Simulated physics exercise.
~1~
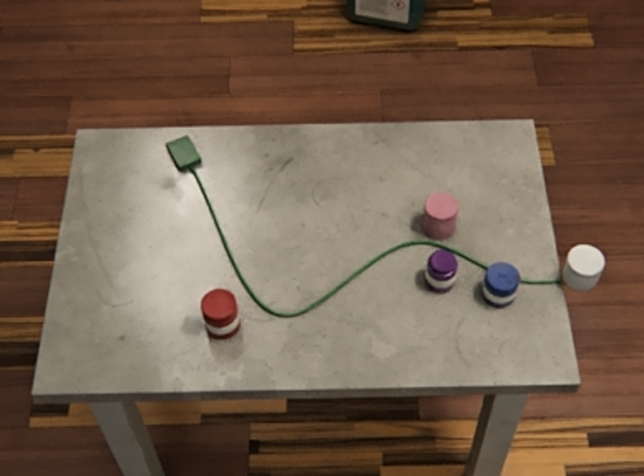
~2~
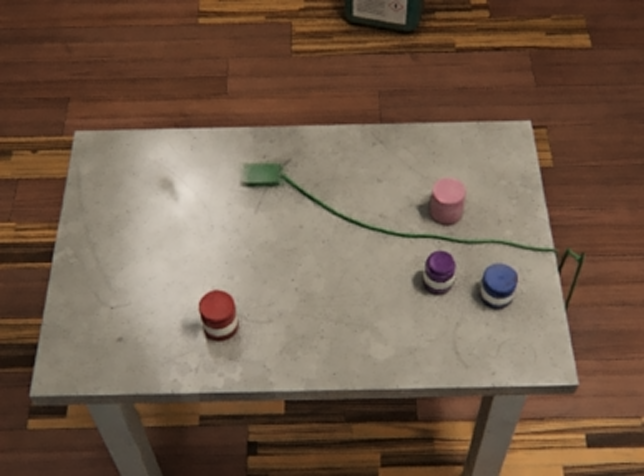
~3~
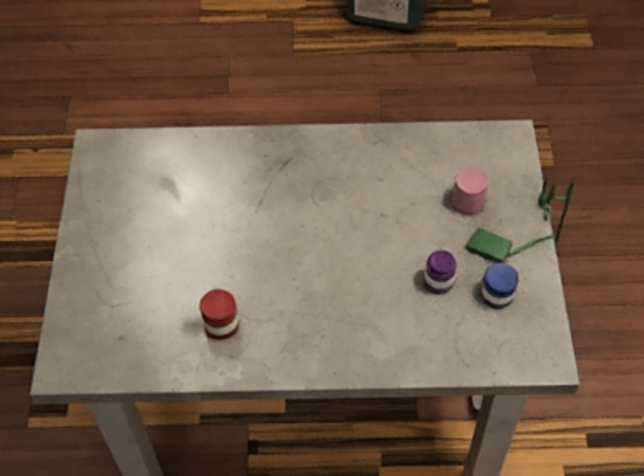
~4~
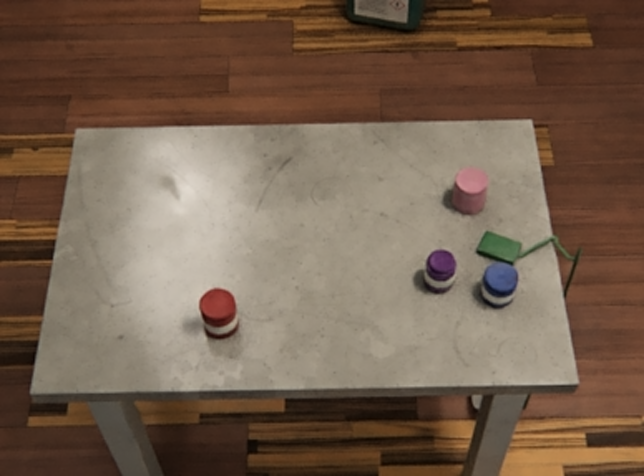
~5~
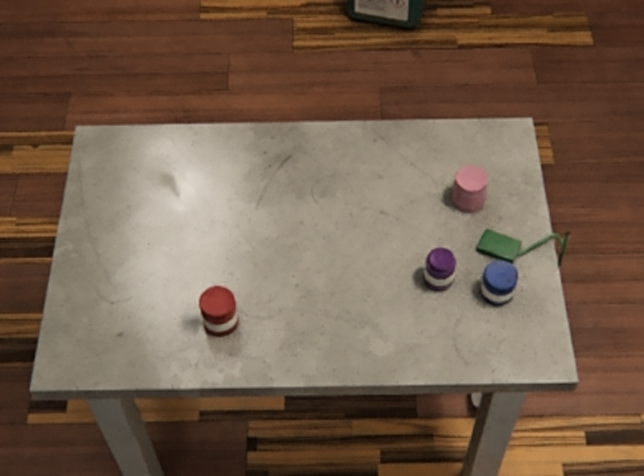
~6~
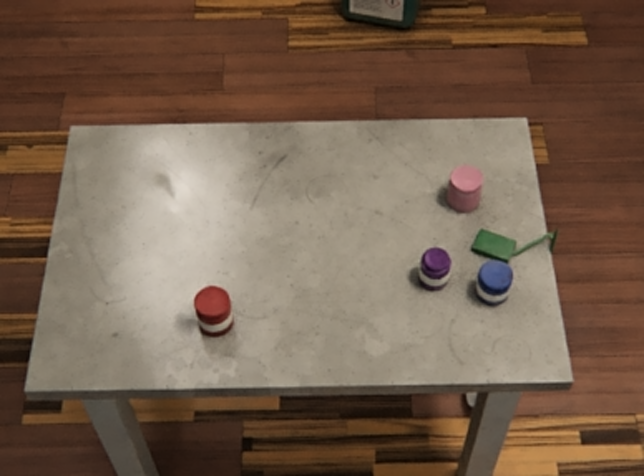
A grey table held a few small coloured tubs and a green cord winding to a flat green block, until the white pot fell off the right edge, dragging the block rightward and shifting the pink tub, and the block stopped near the edge.
